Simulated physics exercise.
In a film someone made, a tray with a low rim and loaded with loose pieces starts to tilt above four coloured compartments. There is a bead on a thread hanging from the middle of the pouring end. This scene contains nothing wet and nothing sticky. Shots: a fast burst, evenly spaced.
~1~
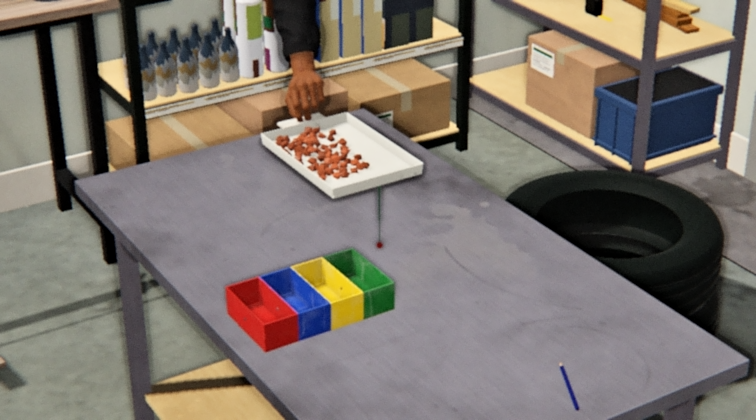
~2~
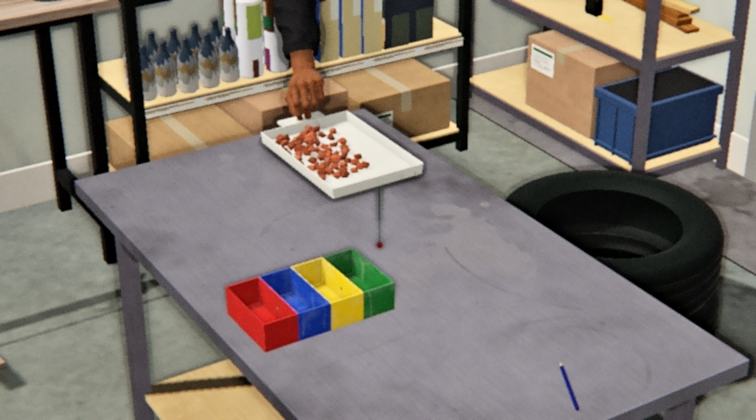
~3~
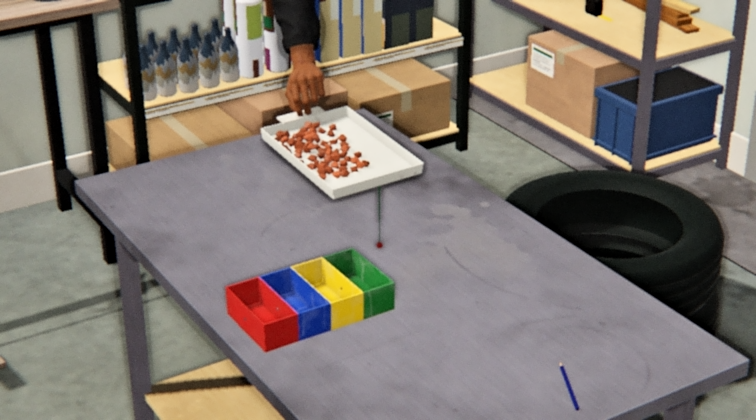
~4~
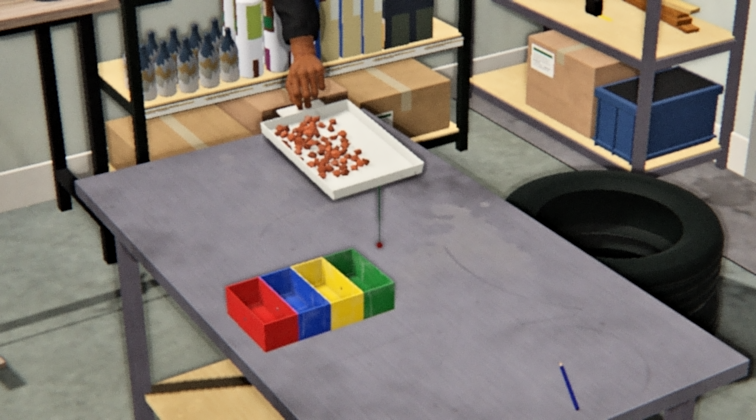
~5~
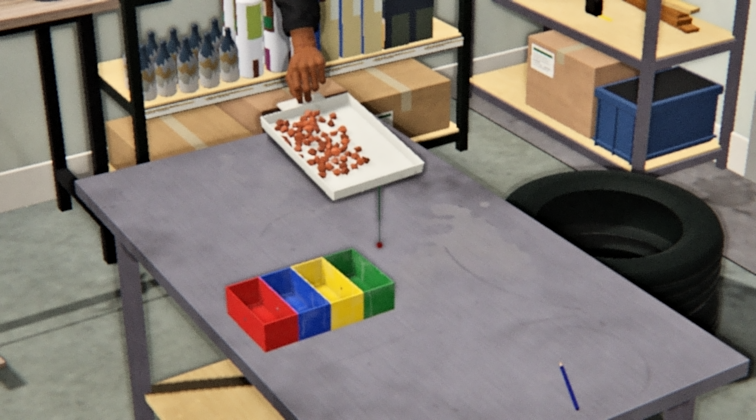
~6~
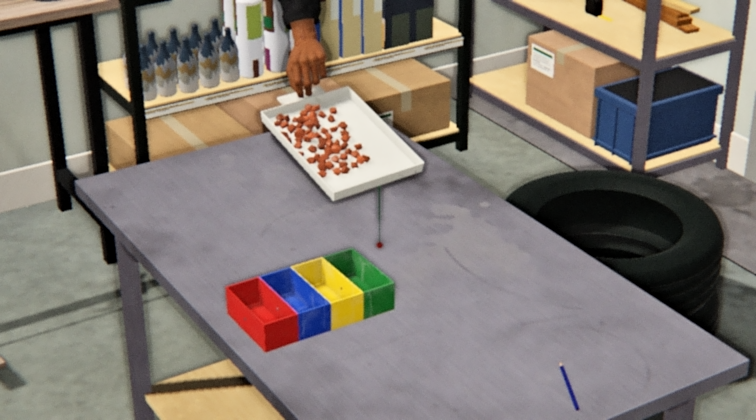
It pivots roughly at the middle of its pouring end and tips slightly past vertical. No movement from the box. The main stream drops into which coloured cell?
It drops into the green cell.
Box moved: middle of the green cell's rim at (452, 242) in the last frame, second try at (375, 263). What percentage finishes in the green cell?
In order, 0 % and 40 %.
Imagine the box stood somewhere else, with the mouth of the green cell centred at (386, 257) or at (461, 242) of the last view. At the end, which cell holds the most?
So the first one goes to the yellow cell and the second to red.
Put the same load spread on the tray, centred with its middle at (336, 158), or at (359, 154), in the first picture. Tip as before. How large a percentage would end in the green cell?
Roughly 70 % and then 50 %.
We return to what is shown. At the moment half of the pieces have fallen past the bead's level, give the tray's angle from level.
The angle is around 95°.
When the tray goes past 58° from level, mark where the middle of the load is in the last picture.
The middle of the pieces lands at roughly (353, 173).
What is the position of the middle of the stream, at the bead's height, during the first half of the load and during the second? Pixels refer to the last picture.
The opening half passes (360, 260), the closing half (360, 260).
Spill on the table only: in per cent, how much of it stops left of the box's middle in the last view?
I make it about 0 percent or so.
Soon, tray tipped steeply; nearly all on the tray; a stray few falling or outside the box.
A while on, tray tipped right over; about a third on the tray; about a third in the green cell; a small part in the yellow cell; a stray few in the blue cell; a small part falling or outside the box.
Towards the end, tray tipped past a quarter turn; about half in the green cell; about a quarter in the yellow cell; a stray few in the blue cell; about a quarter falling or outside the box.
Finally, tray tipped past a quarter turn; about half in the green cell; about a quarter in the yellow cell; a stray few in the blue cell; none in the red cell; about a quarter outside the box.
